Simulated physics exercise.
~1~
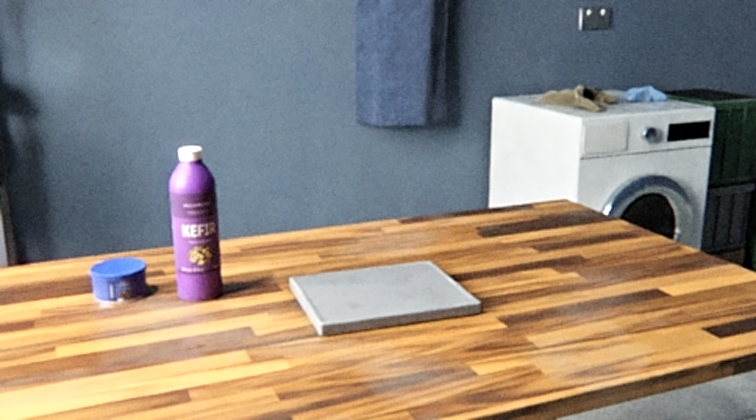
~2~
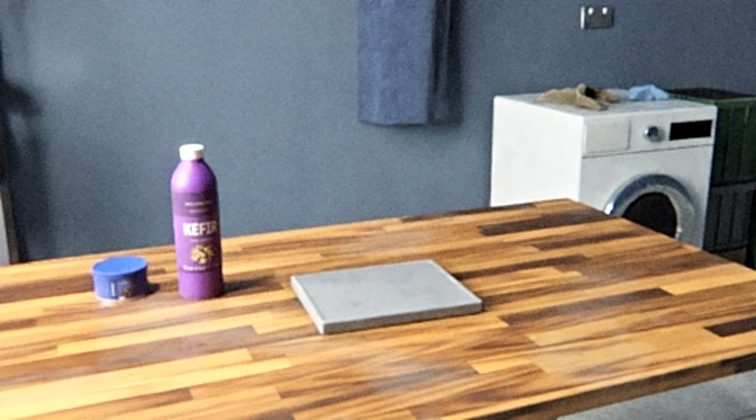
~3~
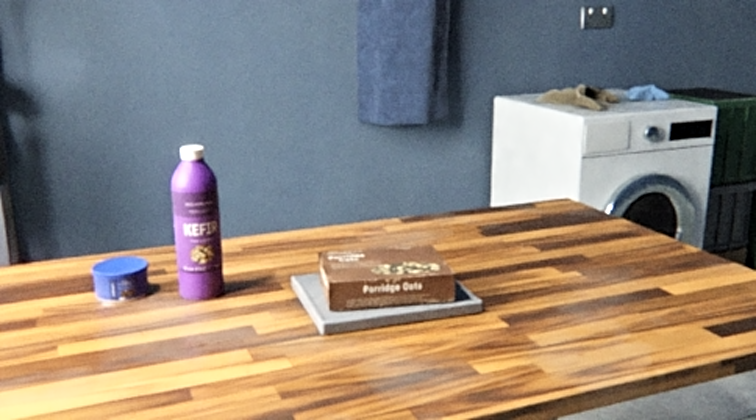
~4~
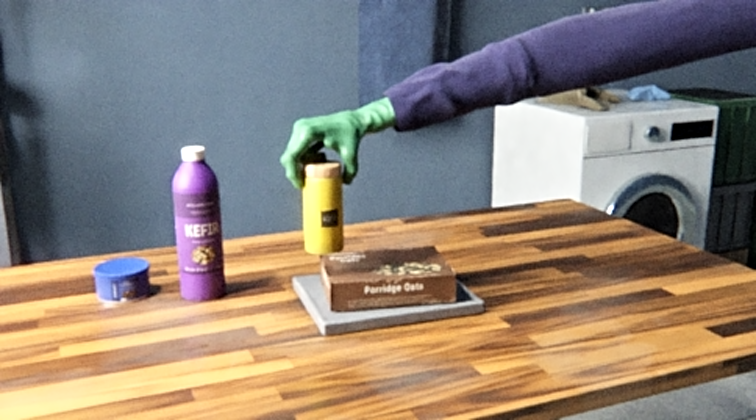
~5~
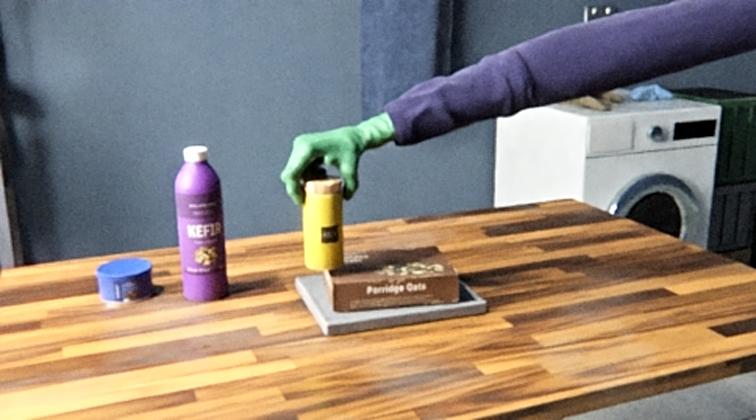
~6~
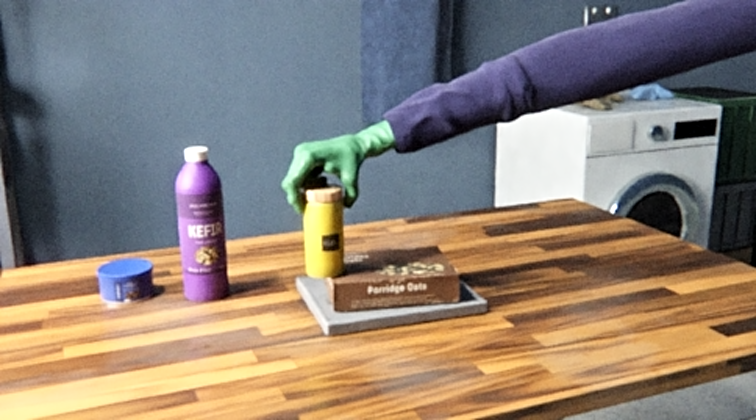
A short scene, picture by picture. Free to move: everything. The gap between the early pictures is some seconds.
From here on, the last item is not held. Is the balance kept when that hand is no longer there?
My guess is a failure.
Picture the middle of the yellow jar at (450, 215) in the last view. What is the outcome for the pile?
The pile tumbles.
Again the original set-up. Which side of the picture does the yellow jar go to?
Observed: The object is displaced in the leftward direction.
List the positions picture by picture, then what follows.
The last thing is not in view yet; blue tub (120, 280), in the first picture.
The last thing is not in view yet; grey tray (383, 294), in the second picture.
The last thing is not in view yet; blue tub (122, 279), in the third picture.
Still above its spot; yellow jar (324, 207); grey tray (384, 295), in the fourth picture.
Still above its spot; yellow jar (324, 222); blue tub (126, 281), in the fifth picture.
In place under the hand; yellow jar (324, 231); grey tray (388, 295), in the sixth picture.
Then, 0.50 s on from there, yellow jar now fallen.
Then, 1.40 s on from there, things are still on the move.
Then, 2.30 s on from there, as before.
In the end, fallen, yellow jar; the other 4 unmoved. At the end, from the last picture's camera, yellow jar near (278, 343). The pile gives way.
